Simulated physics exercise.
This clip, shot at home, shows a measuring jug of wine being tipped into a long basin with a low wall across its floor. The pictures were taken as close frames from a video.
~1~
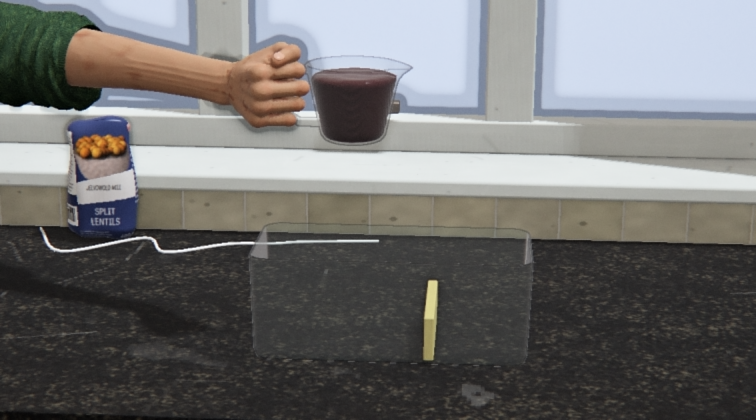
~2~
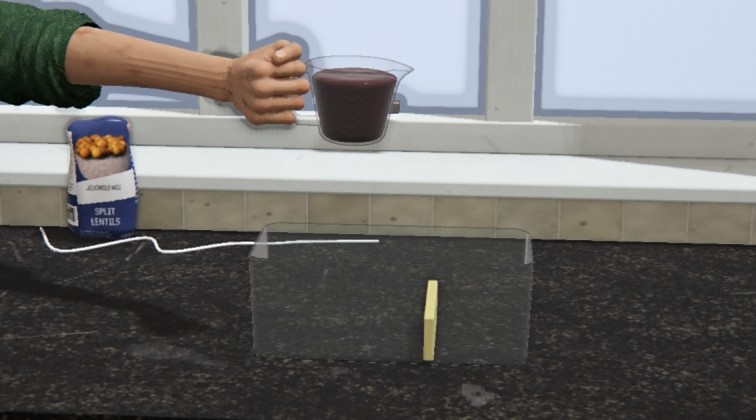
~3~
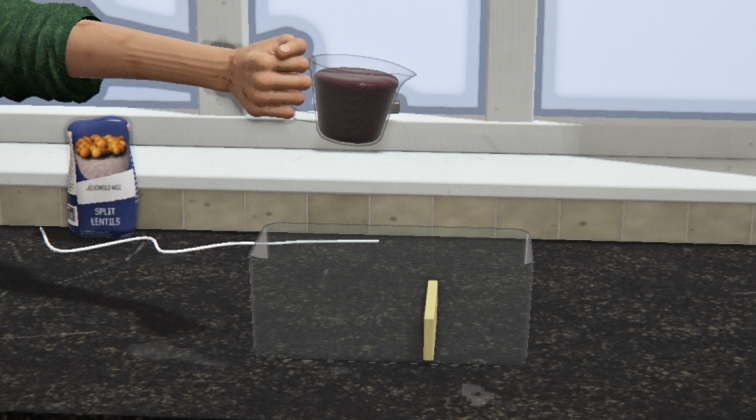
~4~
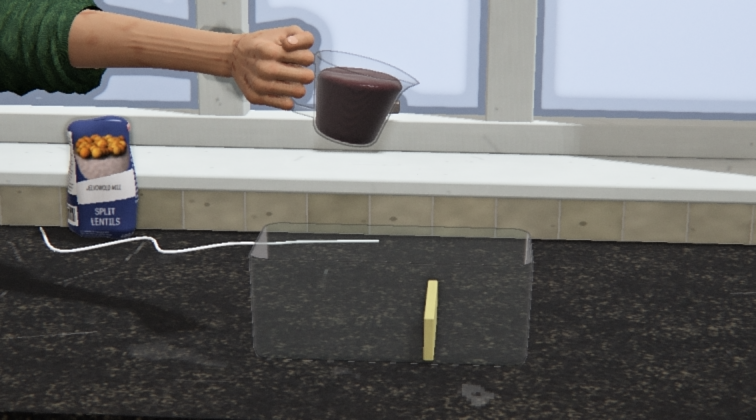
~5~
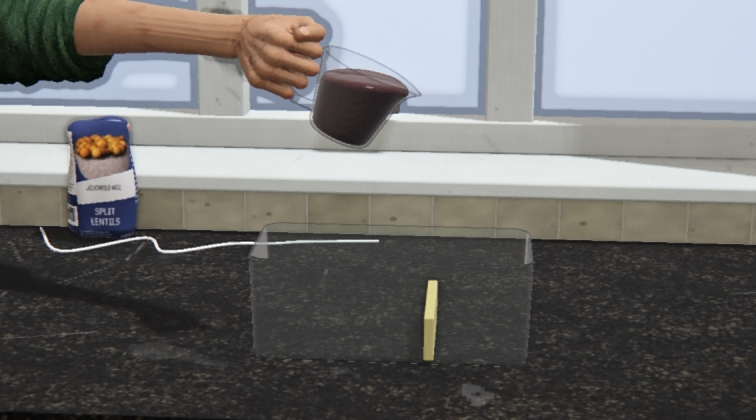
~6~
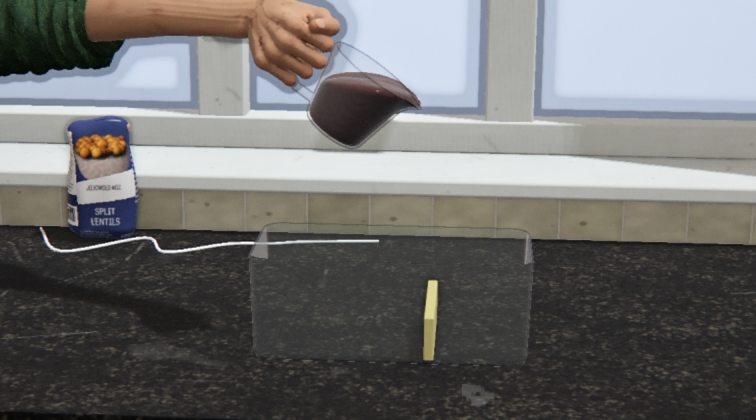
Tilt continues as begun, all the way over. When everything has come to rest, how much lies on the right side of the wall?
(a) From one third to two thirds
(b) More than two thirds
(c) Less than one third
(b) More than two thirds.
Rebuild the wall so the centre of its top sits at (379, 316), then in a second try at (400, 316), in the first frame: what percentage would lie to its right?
80 per cent first, then 80 per cent.
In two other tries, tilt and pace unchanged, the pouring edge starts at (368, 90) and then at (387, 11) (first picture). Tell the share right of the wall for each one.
Roughly 10 % the first time and roughly 60 % the second.
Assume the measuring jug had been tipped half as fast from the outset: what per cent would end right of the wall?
Near 85 in a hundred.
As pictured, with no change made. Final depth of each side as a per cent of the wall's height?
I'd put the left at about 0 and the right at about 40.
A moment on, the tilt is 99° and 32 per cent is still to pour, 0 is left of the wall and 23 right of it.
Next, the tilt is 102° and 4 per cent is still to pour, 6 is left of the wall and 75 right of it.
Then the tilt is 102° and 0 per cent is still to pour, 11 is left of the wall and 82 right of it.
Later the tilt is 102° and 0 per cent is still to pour, 14 is left of the wall and 82 right of it.
In the end 14 per cent lies left of the wall, 82 right of it and 5 outside.
